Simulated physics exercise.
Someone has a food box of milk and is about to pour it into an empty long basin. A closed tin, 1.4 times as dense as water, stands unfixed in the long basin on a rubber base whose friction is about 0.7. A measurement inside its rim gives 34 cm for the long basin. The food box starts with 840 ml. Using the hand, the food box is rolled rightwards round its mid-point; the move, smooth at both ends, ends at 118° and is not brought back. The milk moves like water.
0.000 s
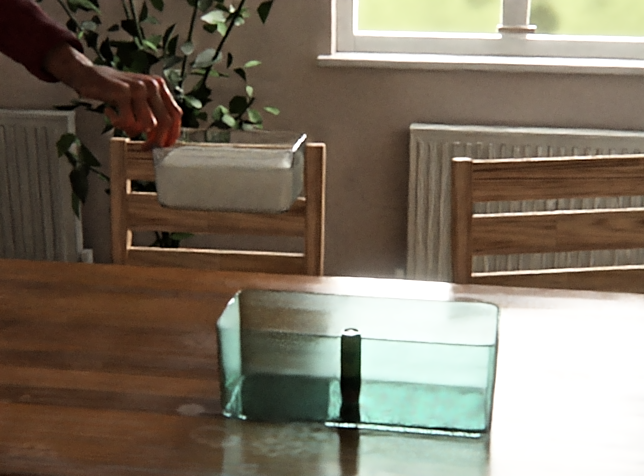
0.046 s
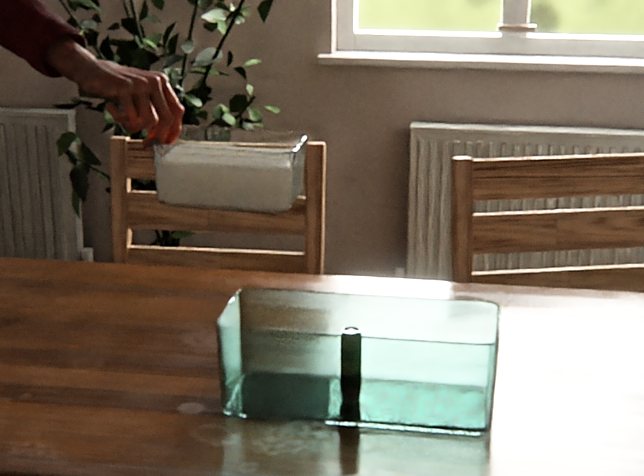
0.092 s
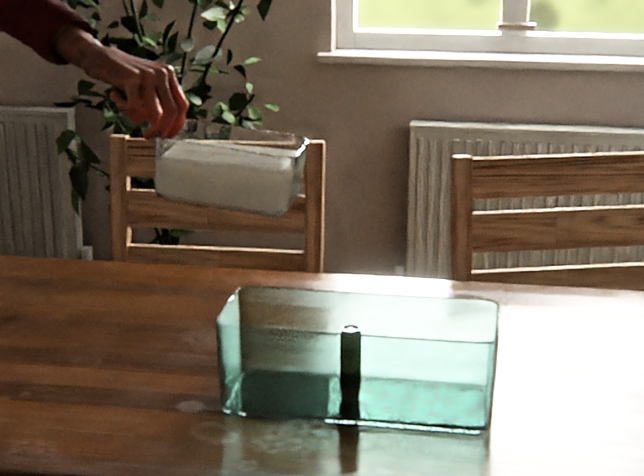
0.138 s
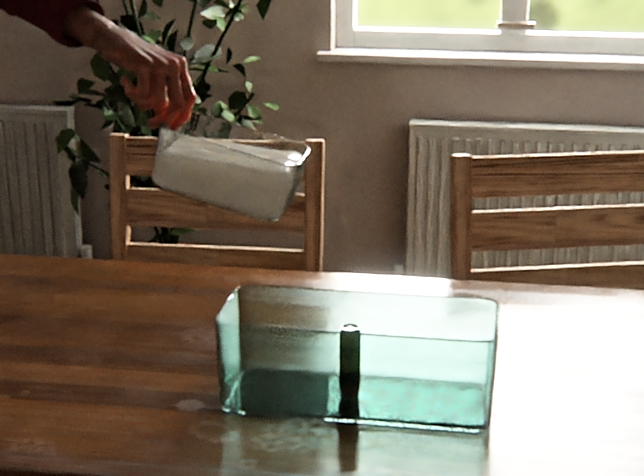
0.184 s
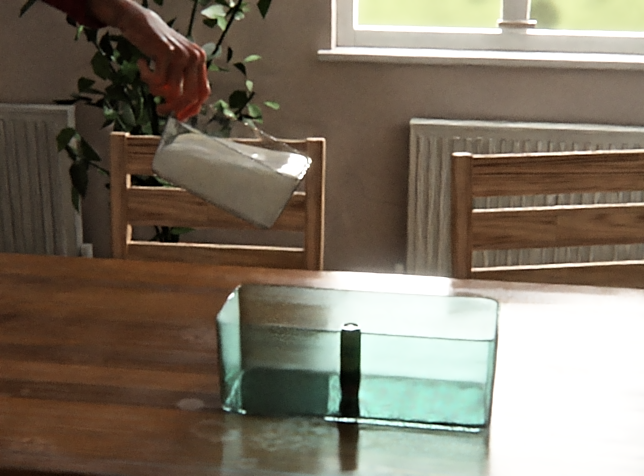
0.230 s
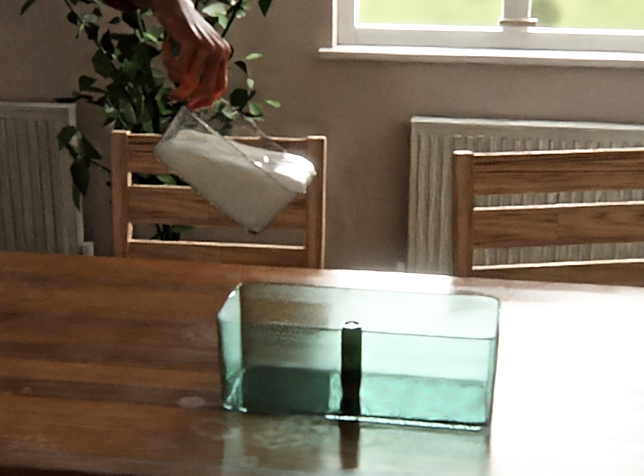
At a wooden table, a hand tilts a clear box of milk steadily rightwards.
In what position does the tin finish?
It finishes knocked over.
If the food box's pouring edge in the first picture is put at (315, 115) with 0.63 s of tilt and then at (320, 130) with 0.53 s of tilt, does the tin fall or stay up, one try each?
Trial 1 - tin stays standing; trial 2 - tin stays standing.
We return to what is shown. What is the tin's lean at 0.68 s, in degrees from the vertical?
It leans about 15° from upright.
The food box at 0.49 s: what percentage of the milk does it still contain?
At that time about 8 in a hundred parts are still held.
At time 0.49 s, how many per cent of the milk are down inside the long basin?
About 40%.
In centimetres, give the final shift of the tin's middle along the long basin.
Net tin displacement: Roughly 7.5 cm.
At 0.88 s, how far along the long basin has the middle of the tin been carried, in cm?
Around 7 centimetres.
After 0.49 s the tilt is 109° and 8 per cent is still to pour; the tin stands where it began.
After 0.68 s the tilt is 118° and 1 per cent is still to pour; the tin leans 13°.
After 0.88 s the tilt is 118° and 0 per cent is still to pour; the tin lies on its side.
After 1.10 s the tilt is 118° and 0 per cent is still to pour; the tin lies on its side.
In the end the tin lies on its side.
